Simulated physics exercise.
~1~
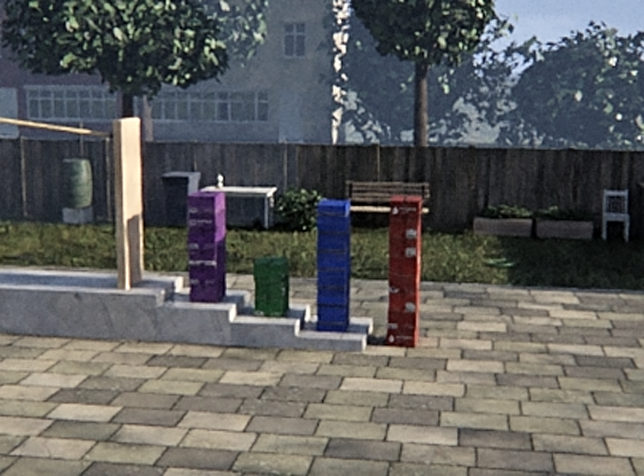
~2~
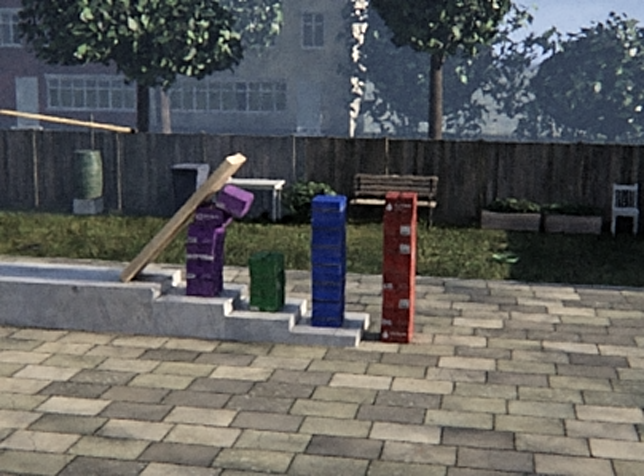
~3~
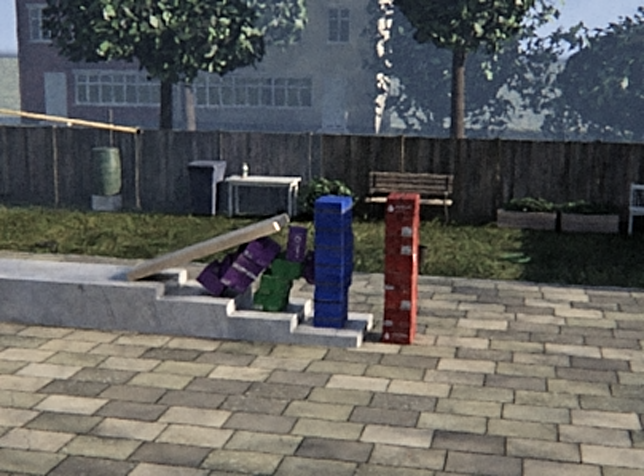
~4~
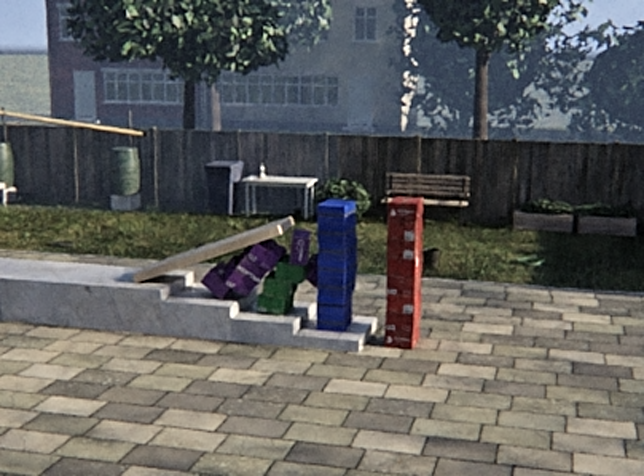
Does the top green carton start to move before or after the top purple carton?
It starts to move after the top purple carton. The board knocks the top purple carton first, and the top green one shifts only once the purple column topples against its stack.
